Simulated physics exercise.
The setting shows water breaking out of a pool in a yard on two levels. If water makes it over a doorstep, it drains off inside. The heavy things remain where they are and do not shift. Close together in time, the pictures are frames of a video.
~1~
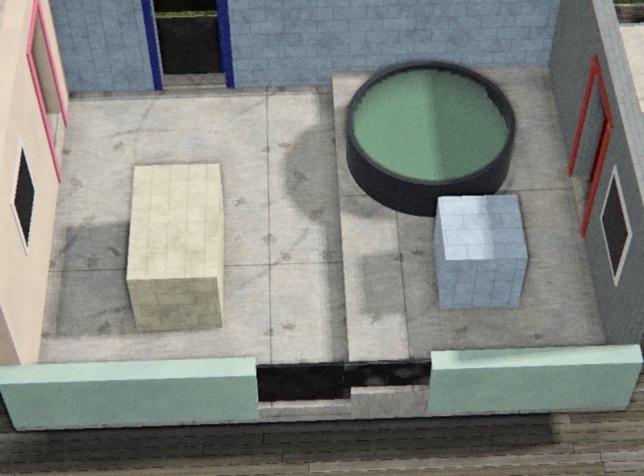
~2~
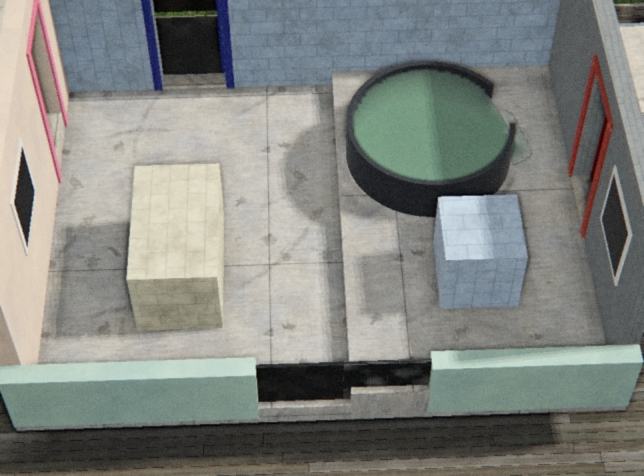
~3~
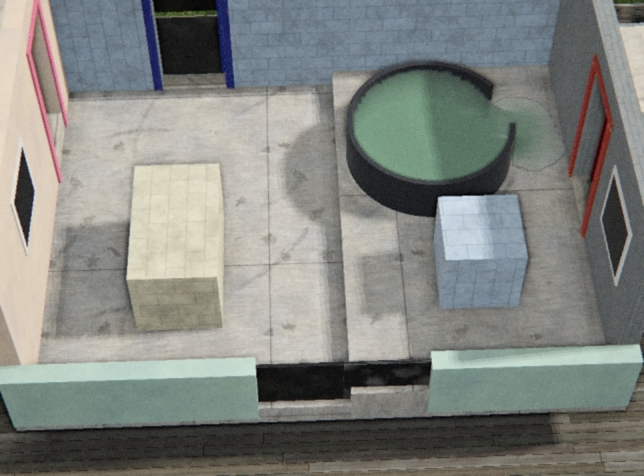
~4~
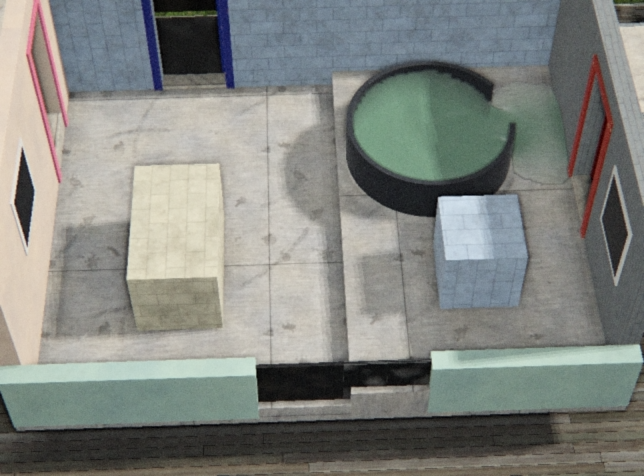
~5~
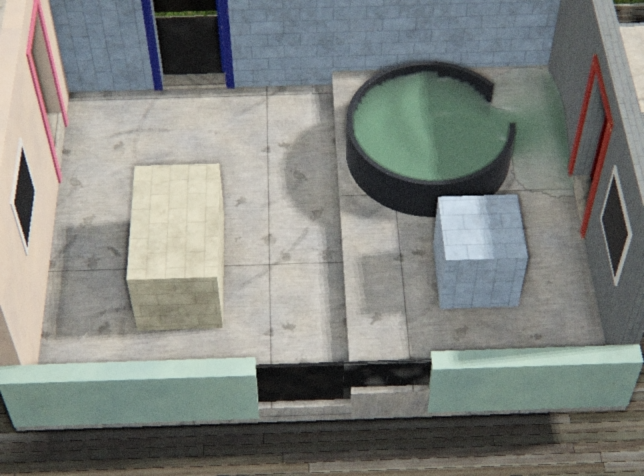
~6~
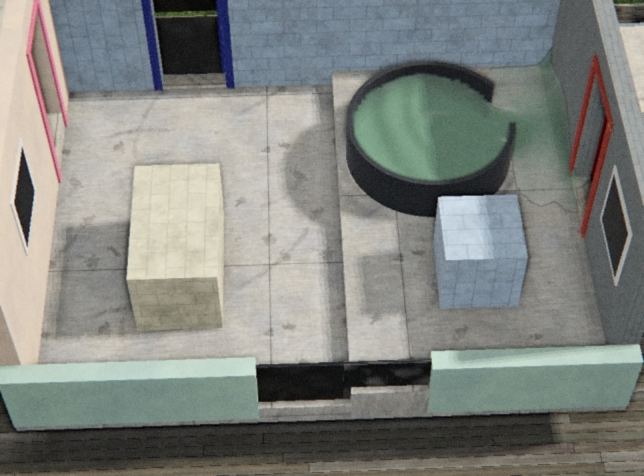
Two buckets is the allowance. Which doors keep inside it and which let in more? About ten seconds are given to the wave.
In order: The pink door will get two buckets at most, the red door will get more than two buckets, the blue door will get two buckets at most.
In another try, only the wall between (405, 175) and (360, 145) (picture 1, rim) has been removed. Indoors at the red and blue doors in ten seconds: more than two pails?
Red: Short of the mark, blue: Beyond the mark.
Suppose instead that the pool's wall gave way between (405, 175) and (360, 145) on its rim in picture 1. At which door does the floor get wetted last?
The one in red, I think.
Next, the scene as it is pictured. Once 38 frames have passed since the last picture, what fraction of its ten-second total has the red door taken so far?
Share at that point: Close to 85 in a hundred.
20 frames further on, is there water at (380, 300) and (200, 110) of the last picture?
The first spot not yet wet, the second inundated.
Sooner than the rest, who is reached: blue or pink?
The blue one.
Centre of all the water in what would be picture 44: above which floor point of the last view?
Somewhere near (375, 179).
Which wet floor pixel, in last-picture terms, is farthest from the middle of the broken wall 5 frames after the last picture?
I'd go with roughly (580, 269).
A moment on, water covers 10 % of the floor; the pink door not reached, the red door under two buckets in, the blue door not reached.
Next, water covers 25 % of the floor; the pink door not reached, the red door under two buckets in, the blue door not reached.
Then, water covers 45 % of the floor; the pink door not reached, the red door over two buckets in, the blue door wet at the sill, nothing in.
Later, water covers 85 % of the floor; the pink door wet at the sill, nothing in, the red door over two buckets in, the blue door wet at the sill, nothing in.
In the end, water covers 95 % of the floor; the pink door wet at the sill, nothing in, the red door over two buckets in, the blue door wet at the sill, nothing in.
